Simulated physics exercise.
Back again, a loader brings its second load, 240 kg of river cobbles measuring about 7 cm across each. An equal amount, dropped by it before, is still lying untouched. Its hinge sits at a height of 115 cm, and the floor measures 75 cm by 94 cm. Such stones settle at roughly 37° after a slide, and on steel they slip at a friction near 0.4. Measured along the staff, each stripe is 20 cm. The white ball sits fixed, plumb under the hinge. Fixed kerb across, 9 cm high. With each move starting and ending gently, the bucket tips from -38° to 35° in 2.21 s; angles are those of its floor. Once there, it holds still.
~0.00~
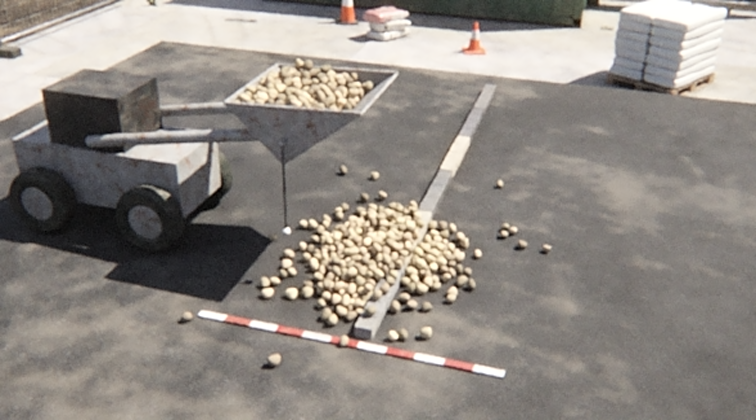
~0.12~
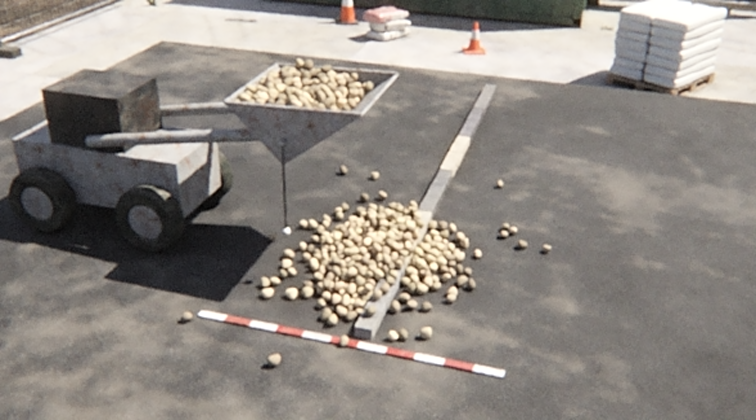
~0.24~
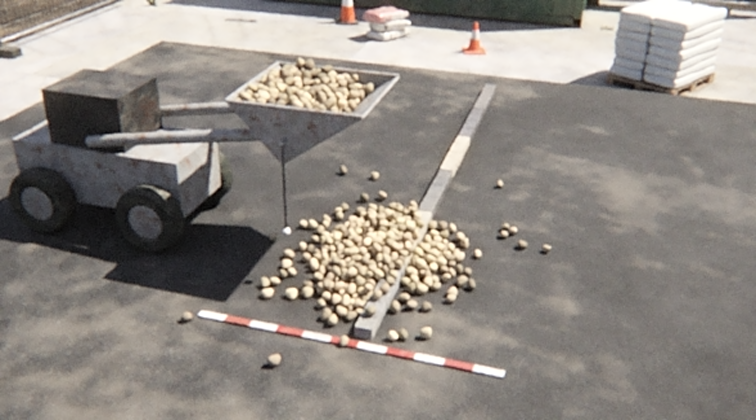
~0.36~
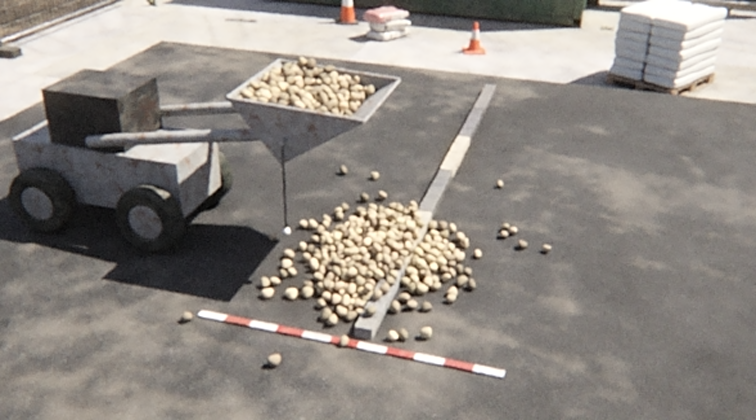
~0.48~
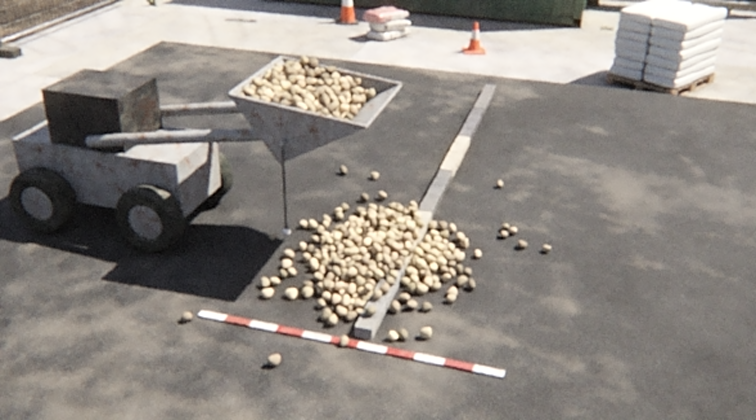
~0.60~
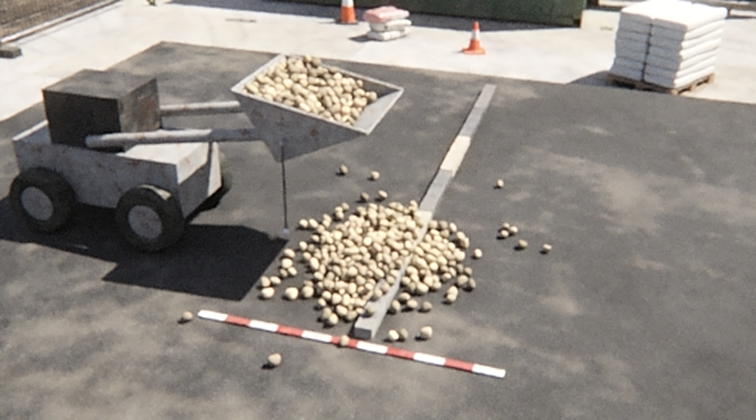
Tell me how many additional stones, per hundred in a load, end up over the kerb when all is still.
Some 76 in every hundred.
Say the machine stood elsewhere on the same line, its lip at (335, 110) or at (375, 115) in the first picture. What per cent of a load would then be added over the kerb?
About 50 per cent from the first spot and 90 per cent from the second.
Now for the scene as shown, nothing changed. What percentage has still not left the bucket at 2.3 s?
Close to 20 per cent of the load.
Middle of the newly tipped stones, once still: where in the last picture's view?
Roughly at pixel (434, 256).
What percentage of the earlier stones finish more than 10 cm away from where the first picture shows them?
Close to 10 per cent.
After 1.7 s the floor is at 24°; in per cent of one load, 94 in the bucket, 89 on this side of the kerb, 17 over the kerb; the foremost stones are at (505, 237).
After 2.3 s the floor is at 35°; in per cent of one load, 21 in the bucket, 126 on this side of the kerb, 53 over the kerb; the foremost stones are at (511, 260).
After 2.7 s the floor is at 35°; in per cent of one load, 0 in the bucket, 120 on this side of the kerb, 80 over the kerb; the foremost stones are at (541, 296).
After 5.1 s the floor is at 35°; in per cent of one load, 0 in the bucket, 107 on this side of the kerb, 93 over the kerb; the foremost stones are at (567, 311). Net gain over the kerb, 76.
